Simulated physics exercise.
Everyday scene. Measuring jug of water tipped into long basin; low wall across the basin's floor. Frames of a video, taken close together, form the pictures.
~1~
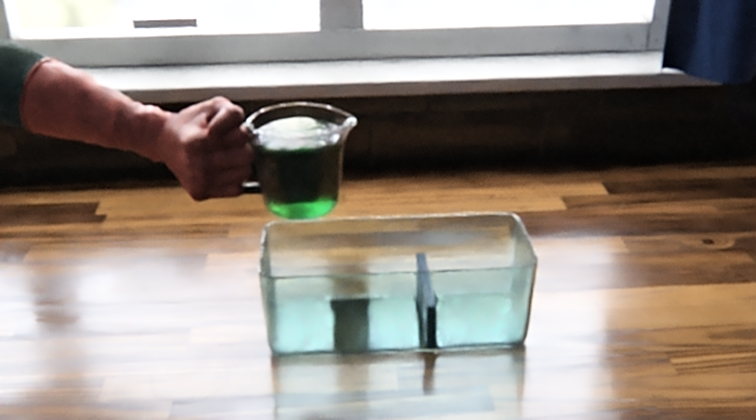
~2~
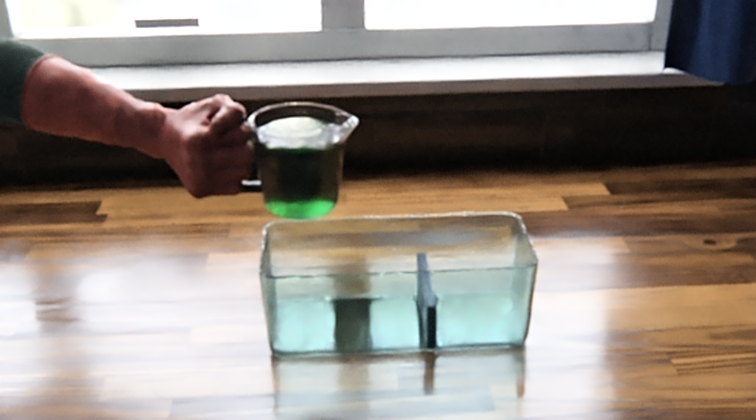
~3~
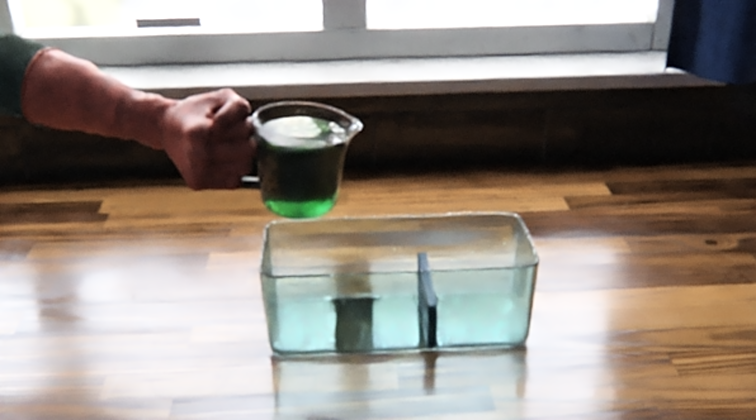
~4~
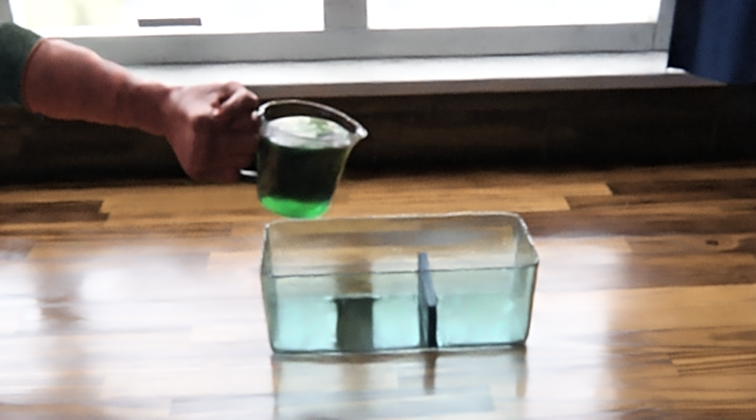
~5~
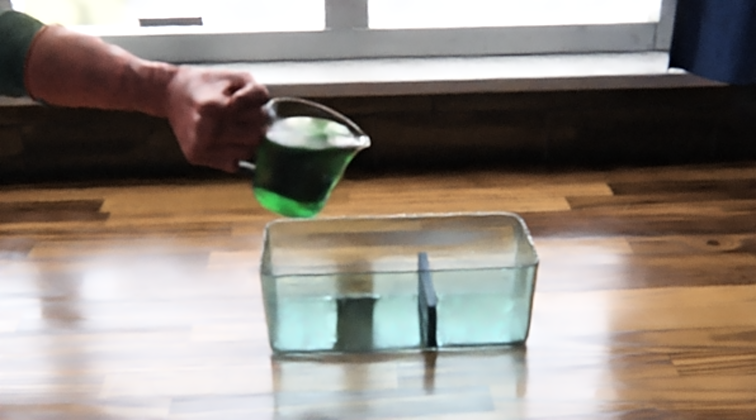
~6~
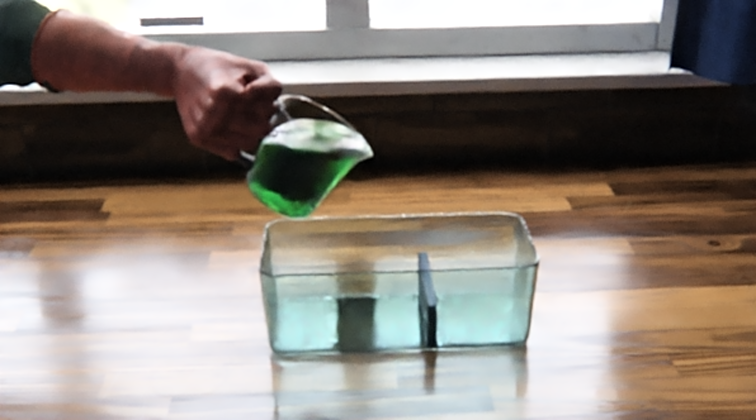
On a wooden tabletop by a window, a hand holds a clear jug of green liquid above a long glass basin with a low dark divider, then steadily tilts the jug toward the right.
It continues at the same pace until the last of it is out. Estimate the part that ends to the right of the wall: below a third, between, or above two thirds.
Short of a third.
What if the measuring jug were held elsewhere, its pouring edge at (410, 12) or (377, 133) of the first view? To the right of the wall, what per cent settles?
80 and 25 per cent.
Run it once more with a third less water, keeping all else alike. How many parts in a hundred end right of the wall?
The share comes to some 0 parts in a hundred.
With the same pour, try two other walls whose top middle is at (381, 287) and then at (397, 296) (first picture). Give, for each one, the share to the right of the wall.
Try 1: About 95 percent; try 2: About 80 percent.
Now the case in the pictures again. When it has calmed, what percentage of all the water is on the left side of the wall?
Near 95 in a hundred.
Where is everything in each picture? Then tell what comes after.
The first frame shows tilt 0°; pouring edge (356, 120); surface from (254, 133) to (344, 130); the long basin's rim runs from (262, 250) to (528, 239); the wall's top is at (426, 279).
The second frame shows tilt 1°; pouring edge (358, 121); surface from (255, 132) to (344, 131).
The third frame shows tilt 6°; pouring edge (362, 125); surface from (258, 130) to (347, 132).
The fourth frame shows tilt 13°; pouring edge (366, 132); surface from (262, 129) to (351, 134).
The fifth frame shows tilt 22°; pouring edge (370, 142); surface from (265, 134) to (358, 136).
The sixth frame shows tilt 32°; pouring edge (372, 153); surface from (264, 141) to (368, 147); 1 per cent is over the edge.
A moment on, the tilt is 91° and 51 per cent is still to pour, 22 is left of the wall and 2 right of it.
Next, the tilt is 95° and 15 per cent is still to pour, 69 is left of the wall and 3 right of it.
Then the tilt is 95° and 4 per cent is still to pour, 87 is left of the wall and 4 right of it.
Later the tilt is 95° and 1 per cent is still to pour, 93 is left of the wall and 4 right of it.
In the end 94 per cent lies left of the wall, 4 right of it and 2 outside.
